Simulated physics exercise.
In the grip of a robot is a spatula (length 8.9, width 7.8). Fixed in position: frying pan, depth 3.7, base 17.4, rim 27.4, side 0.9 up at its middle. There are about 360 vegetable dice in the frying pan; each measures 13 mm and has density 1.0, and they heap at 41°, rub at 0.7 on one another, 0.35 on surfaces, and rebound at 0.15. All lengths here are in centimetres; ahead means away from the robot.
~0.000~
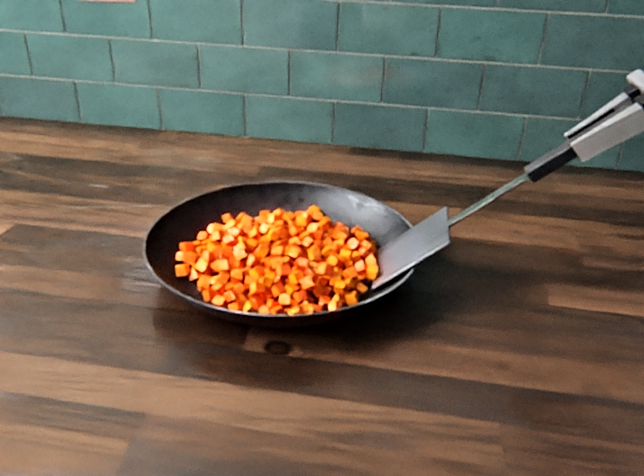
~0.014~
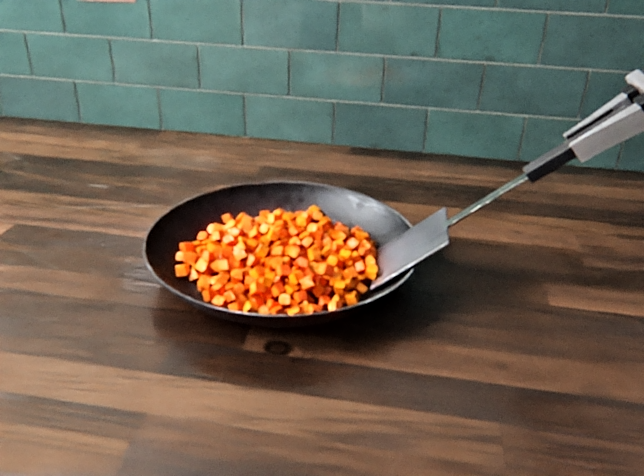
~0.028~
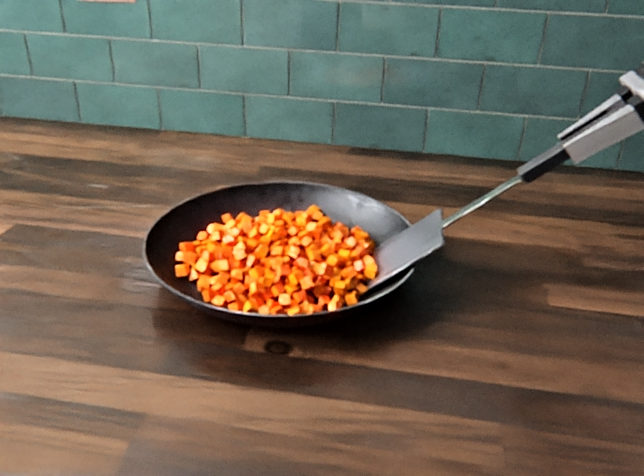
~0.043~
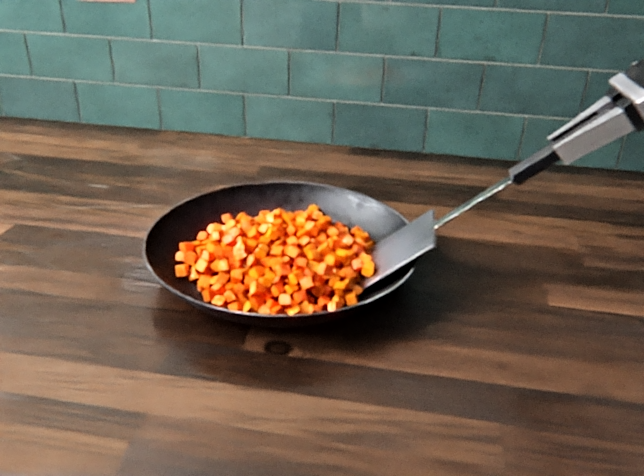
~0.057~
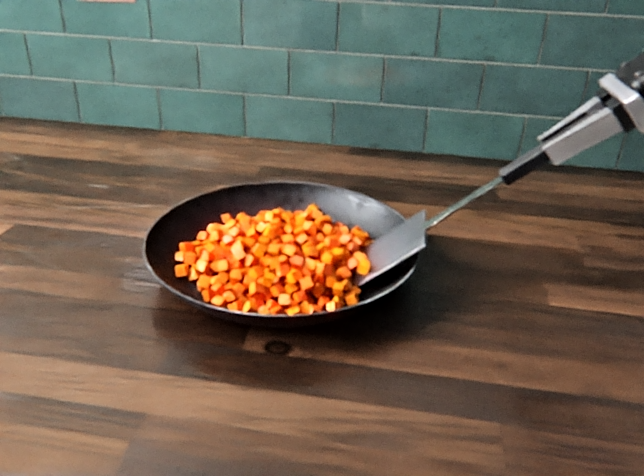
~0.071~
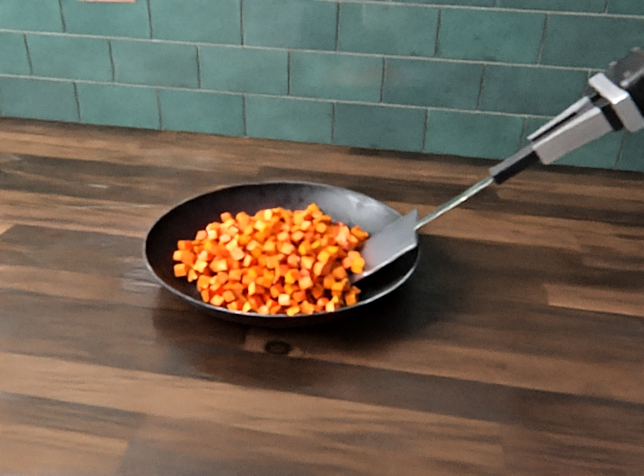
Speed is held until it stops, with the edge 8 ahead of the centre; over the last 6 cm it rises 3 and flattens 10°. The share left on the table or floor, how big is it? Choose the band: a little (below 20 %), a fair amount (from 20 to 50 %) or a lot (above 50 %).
It is a little, below 20 %.
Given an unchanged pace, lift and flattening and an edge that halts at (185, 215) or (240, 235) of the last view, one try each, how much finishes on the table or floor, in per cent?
Estimates, in order: 35 % and 0 %.
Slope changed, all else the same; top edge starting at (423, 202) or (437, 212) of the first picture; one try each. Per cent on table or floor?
First try roughly 15 percent, second try roughly 5 percent.
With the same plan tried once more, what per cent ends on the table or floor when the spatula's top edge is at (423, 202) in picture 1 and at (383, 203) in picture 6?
My guess would be close to 20 per cent.
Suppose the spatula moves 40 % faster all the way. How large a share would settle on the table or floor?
Estimated result: Some 20 %.
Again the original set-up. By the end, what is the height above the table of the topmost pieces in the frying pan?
Height at the end: Around 6.5 cm.
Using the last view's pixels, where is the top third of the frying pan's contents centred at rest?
Somewhere around (197, 224) in the last picture.
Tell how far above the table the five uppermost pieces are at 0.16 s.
They are around 4 cm up.
After 0.16 s, sloping 42°, highest piece 5 above the table; 362 in the frying pan.
After 0.26 s, sloping 38°, highest piece 7 above the table; 361 in the frying pan, 1 on the blade or in flight.
After 0.50 s, sloping 32°, highest piece 6 above the table; 326 in the frying pan, 35 on the table or floor, 1 on the blade or in flight.
After 1.55 s, sloping 32°, highest piece 6 above the table; 326 in the frying pan, 36 on the table or floor.
At rest, 326 in the frying pan, 36 on the table or floor. That is 10 % on the table or floor.
